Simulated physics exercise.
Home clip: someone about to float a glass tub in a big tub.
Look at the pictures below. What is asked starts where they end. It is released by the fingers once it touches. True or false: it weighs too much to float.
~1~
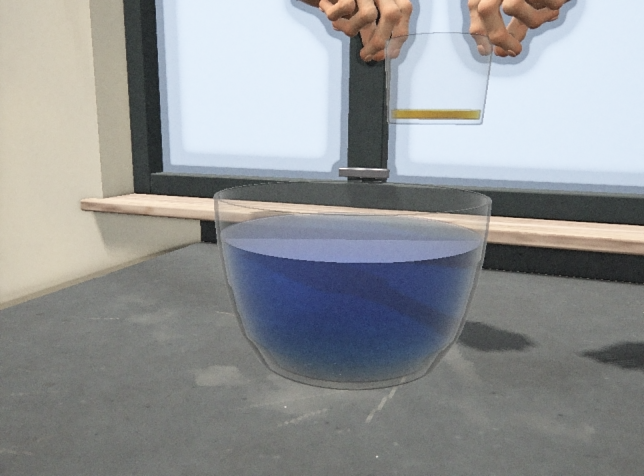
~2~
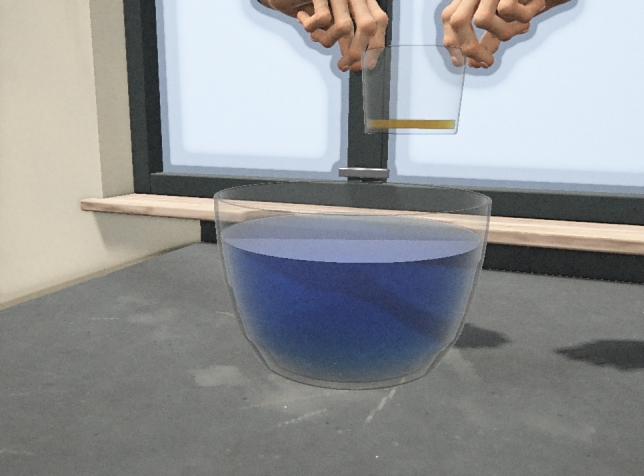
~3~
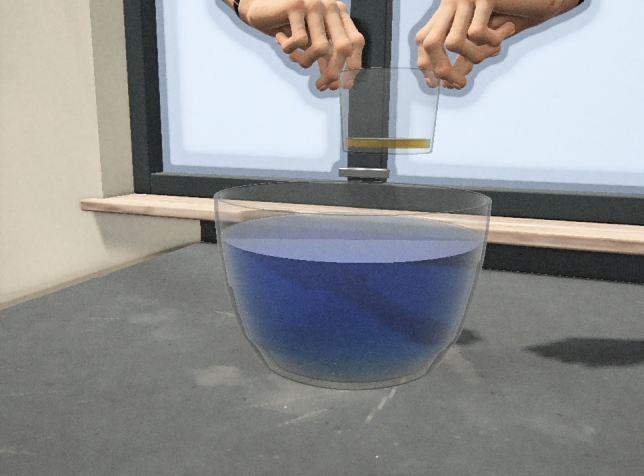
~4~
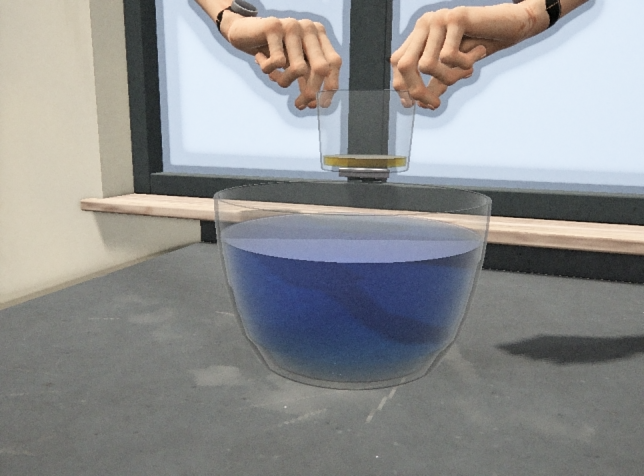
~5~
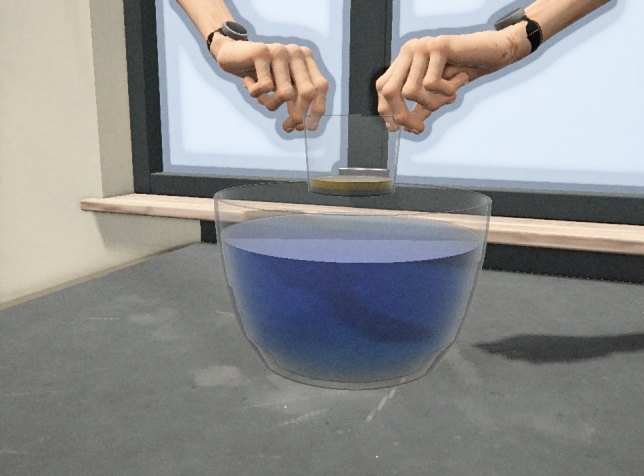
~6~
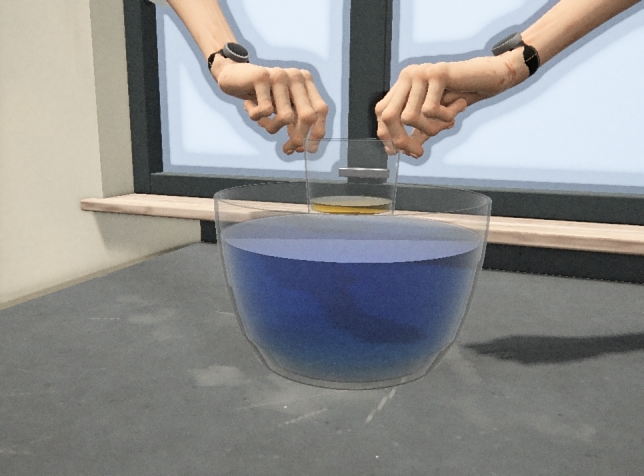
False.
Soon after, the tub dips into the dyed water.
Later, it bobs and steadies.
In the end, the tub floats with about half of its side showing.
